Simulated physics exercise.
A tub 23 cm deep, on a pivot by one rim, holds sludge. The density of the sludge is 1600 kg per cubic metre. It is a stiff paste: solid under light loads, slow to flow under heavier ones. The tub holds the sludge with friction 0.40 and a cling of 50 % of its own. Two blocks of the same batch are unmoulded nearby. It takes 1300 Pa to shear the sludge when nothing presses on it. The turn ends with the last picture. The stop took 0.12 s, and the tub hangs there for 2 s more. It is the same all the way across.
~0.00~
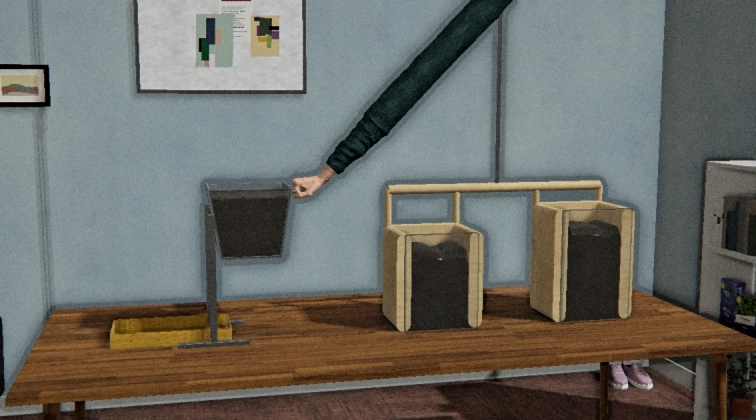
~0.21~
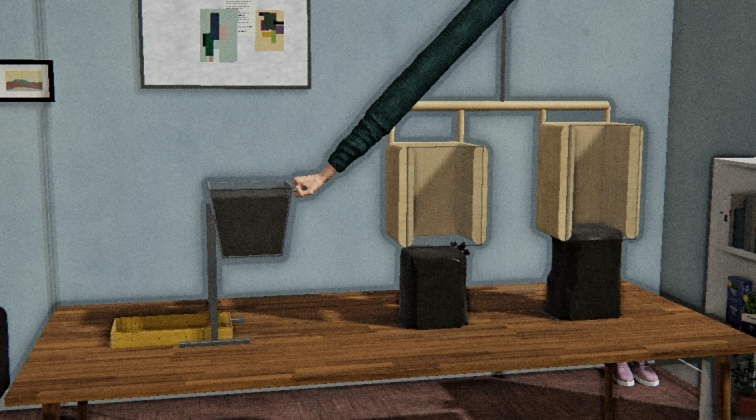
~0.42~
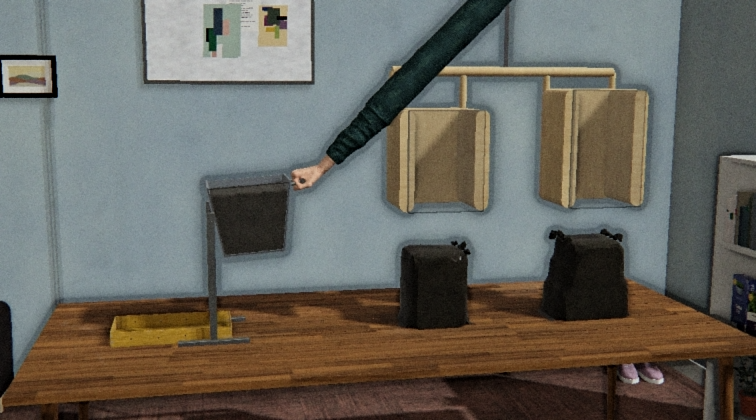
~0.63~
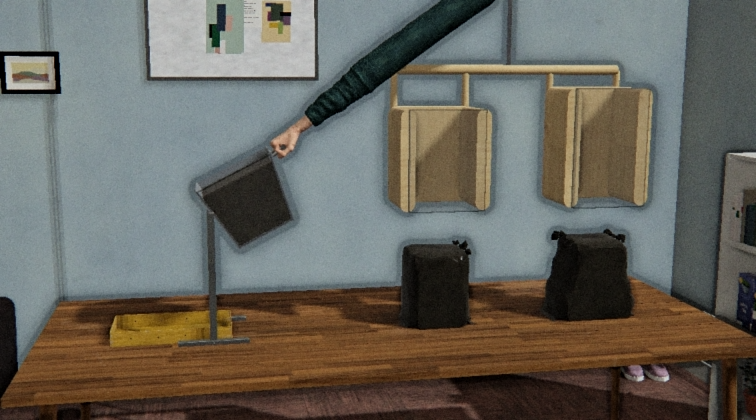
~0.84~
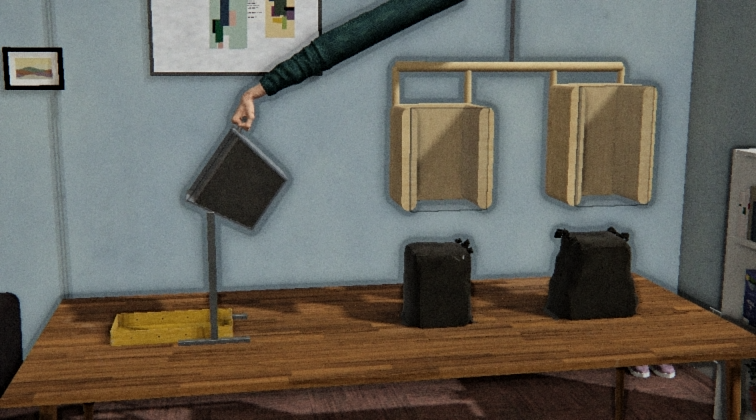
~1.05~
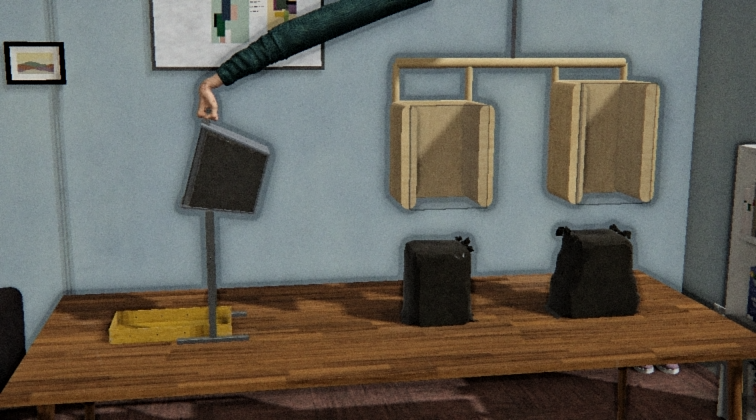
On a wooden table in a blue-walled room, two pale moulds rise off two dark blocks, which sag slightly; then a green-sleeved hand tilts a tub of dark sludge up and leftward on its stand above a yellow tray.
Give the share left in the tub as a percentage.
It comes to some 100 %.
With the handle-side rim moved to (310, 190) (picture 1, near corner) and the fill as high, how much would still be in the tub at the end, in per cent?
In that case some 100 per cent.
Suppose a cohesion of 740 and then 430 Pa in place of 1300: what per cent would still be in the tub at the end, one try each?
In turn about 95 %, 60 %.
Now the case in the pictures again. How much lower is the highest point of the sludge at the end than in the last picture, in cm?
About 0 cm.
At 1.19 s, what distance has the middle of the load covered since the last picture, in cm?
About 0 cm.
By 1.19 s, the tub is at 74 degrees and holds 100 %.
By 1.36 s, the tub is at 74 degrees and holds 100 %.
By 1.53 s, the tub is at 74 degrees and holds 100 %.
By 1.70 s, the tub is at 74 degrees and holds 100 %.
By 3.05 s, at the end, the tub is at 74 degrees and holds 100 %.
